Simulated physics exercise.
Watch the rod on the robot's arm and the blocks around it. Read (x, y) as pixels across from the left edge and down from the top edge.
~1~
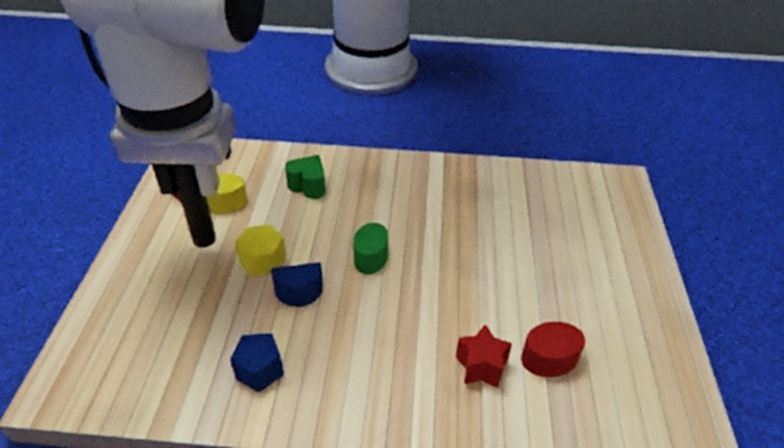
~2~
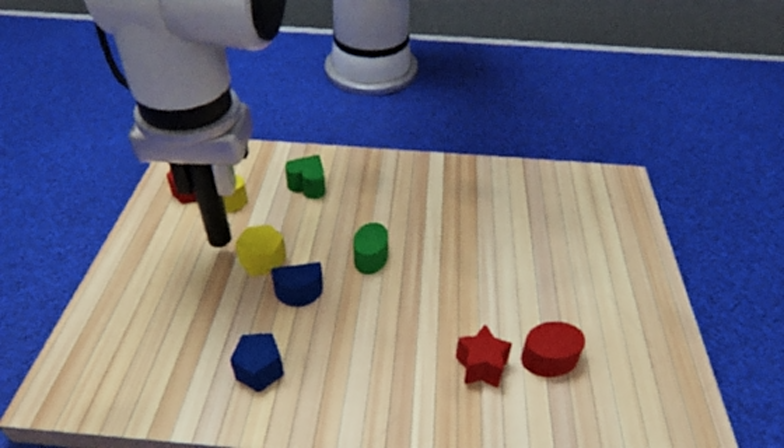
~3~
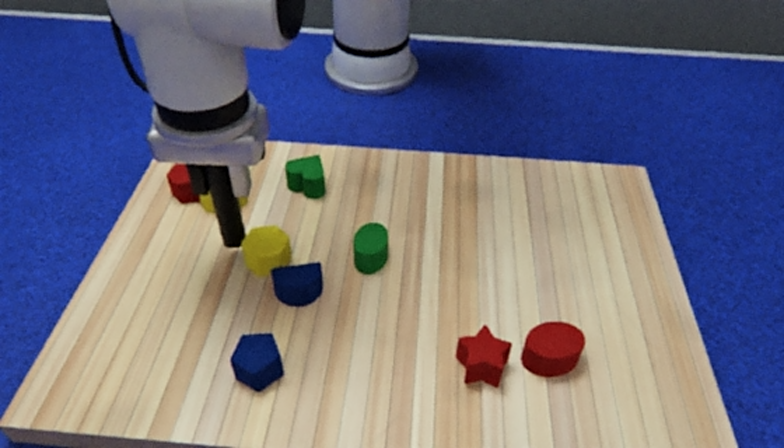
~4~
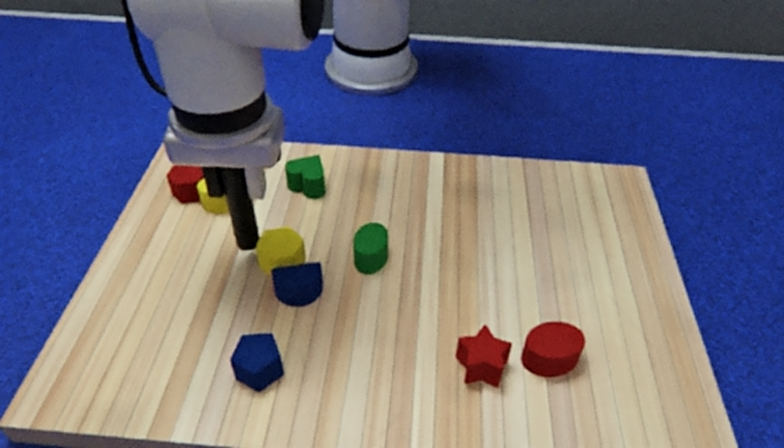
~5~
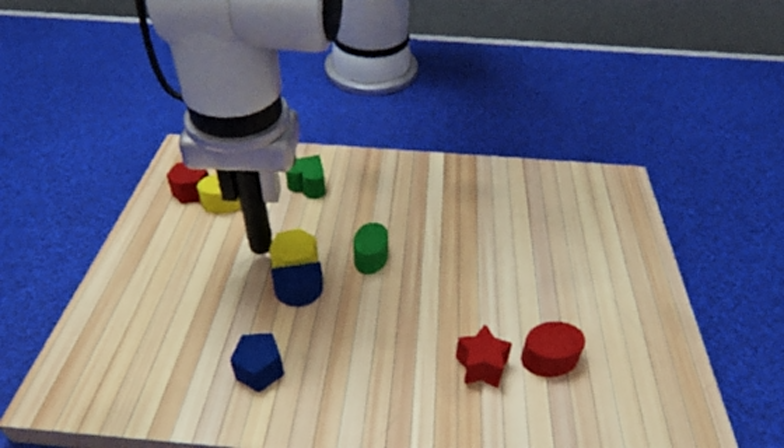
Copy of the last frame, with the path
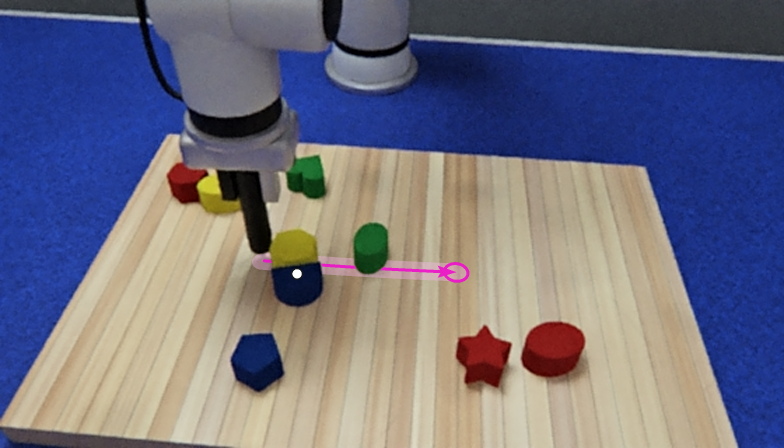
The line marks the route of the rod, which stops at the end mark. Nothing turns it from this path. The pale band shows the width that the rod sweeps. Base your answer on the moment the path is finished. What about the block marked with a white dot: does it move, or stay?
At the end, its place is the same.
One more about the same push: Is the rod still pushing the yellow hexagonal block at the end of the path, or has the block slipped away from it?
As far as I can tell, the yellow hexagonal block is still leading the way in front of the rod.
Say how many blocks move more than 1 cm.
Two blocks.
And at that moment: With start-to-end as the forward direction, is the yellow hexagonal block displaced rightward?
Yes, I think so.
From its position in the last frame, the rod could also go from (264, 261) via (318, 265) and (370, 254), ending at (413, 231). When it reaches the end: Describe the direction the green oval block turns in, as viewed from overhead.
Looking down, it rotates anti-clockwise.
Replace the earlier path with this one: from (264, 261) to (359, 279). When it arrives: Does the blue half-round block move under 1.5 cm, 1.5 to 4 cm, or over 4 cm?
The blue half-round block moves under 1.5 cm.
The drawn path runs in a line from (264, 261) to (456, 272); the dot is on the blue half-round block.
On the path given first. One third of the way, rod (327, 252); yellow hexagonal block (360, 249); green oval block (397, 235), turned 25° anticlockwise.
Two thirds of the way, rod (393, 256); yellow hexagonal block (425, 257); green oval block (430, 228), turned 95° anticlockwise.
At the end, rod (458, 259); yellow hexagonal block (487, 270), turned 50° clockwise; blue half-round block not moved; green oval block (430, 228), turned 95° anticlockwise.
